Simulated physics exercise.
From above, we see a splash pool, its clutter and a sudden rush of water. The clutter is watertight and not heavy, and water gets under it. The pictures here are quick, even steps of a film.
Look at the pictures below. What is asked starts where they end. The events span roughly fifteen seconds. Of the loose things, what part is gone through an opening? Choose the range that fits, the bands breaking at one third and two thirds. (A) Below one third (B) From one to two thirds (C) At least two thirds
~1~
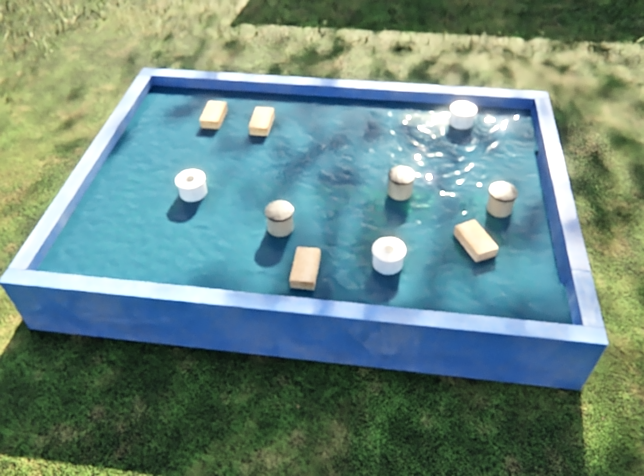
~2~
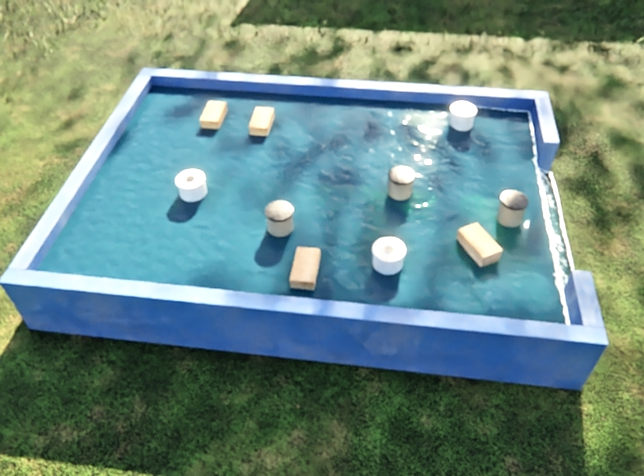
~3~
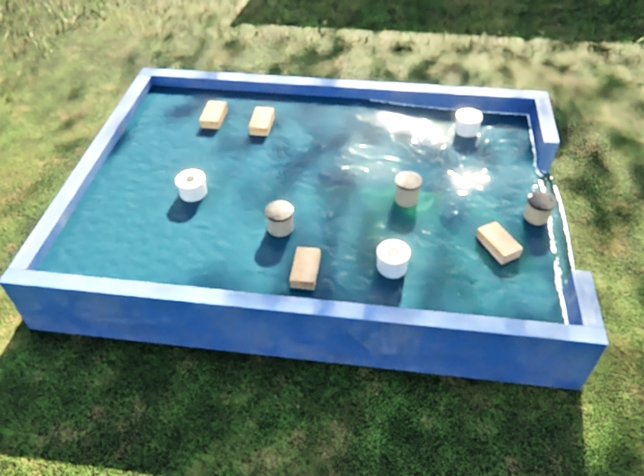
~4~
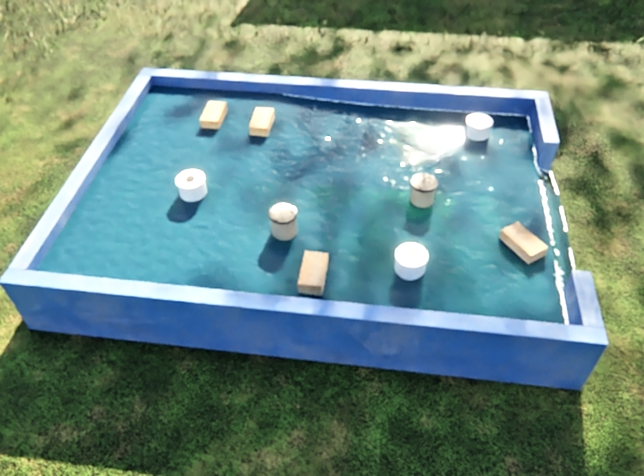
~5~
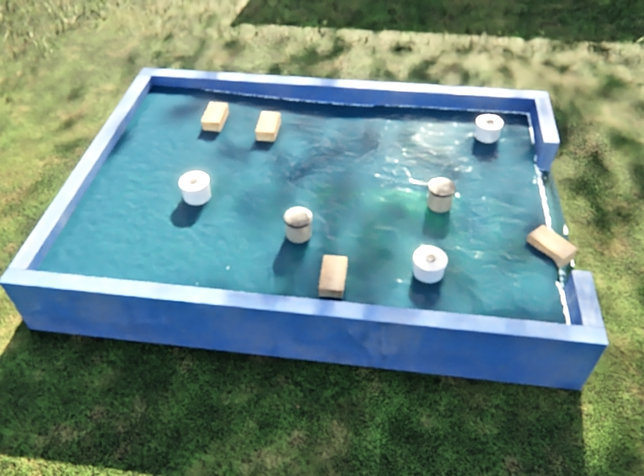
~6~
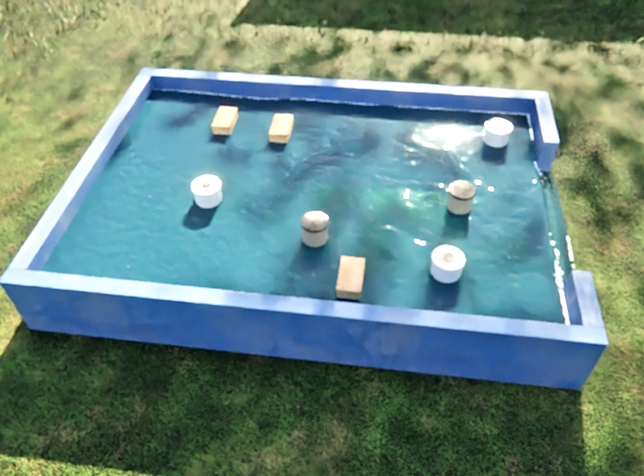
(C) At least two thirds.
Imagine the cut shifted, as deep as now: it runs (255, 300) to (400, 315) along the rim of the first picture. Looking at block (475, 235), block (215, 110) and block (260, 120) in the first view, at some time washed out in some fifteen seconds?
Following that order: Escaped; remains behind; remains behind.
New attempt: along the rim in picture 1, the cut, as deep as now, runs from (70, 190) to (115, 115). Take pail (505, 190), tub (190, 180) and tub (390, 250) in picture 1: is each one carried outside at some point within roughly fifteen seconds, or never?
One by one, that's not lost, lost, not lost.
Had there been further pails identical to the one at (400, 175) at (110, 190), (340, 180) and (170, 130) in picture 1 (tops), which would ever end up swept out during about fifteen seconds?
Okay, one at a time: Does not get out, next gets out, last does not get out.
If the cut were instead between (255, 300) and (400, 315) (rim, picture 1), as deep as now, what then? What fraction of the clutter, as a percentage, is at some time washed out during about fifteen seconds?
Result: Close to 70 %.
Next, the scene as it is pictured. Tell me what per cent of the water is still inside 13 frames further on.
About 62 percent.
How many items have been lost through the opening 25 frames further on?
The number works out to 7.
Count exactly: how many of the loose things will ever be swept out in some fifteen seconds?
I get 7.
A moment on, 2 of 10 are out; 8 afloat.
Next, 5 of 10 are out; 5 afloat.
Later, 7 of 10 are out; 3 afloat.
In the end, 7 of 10 are out; 3 afloat.
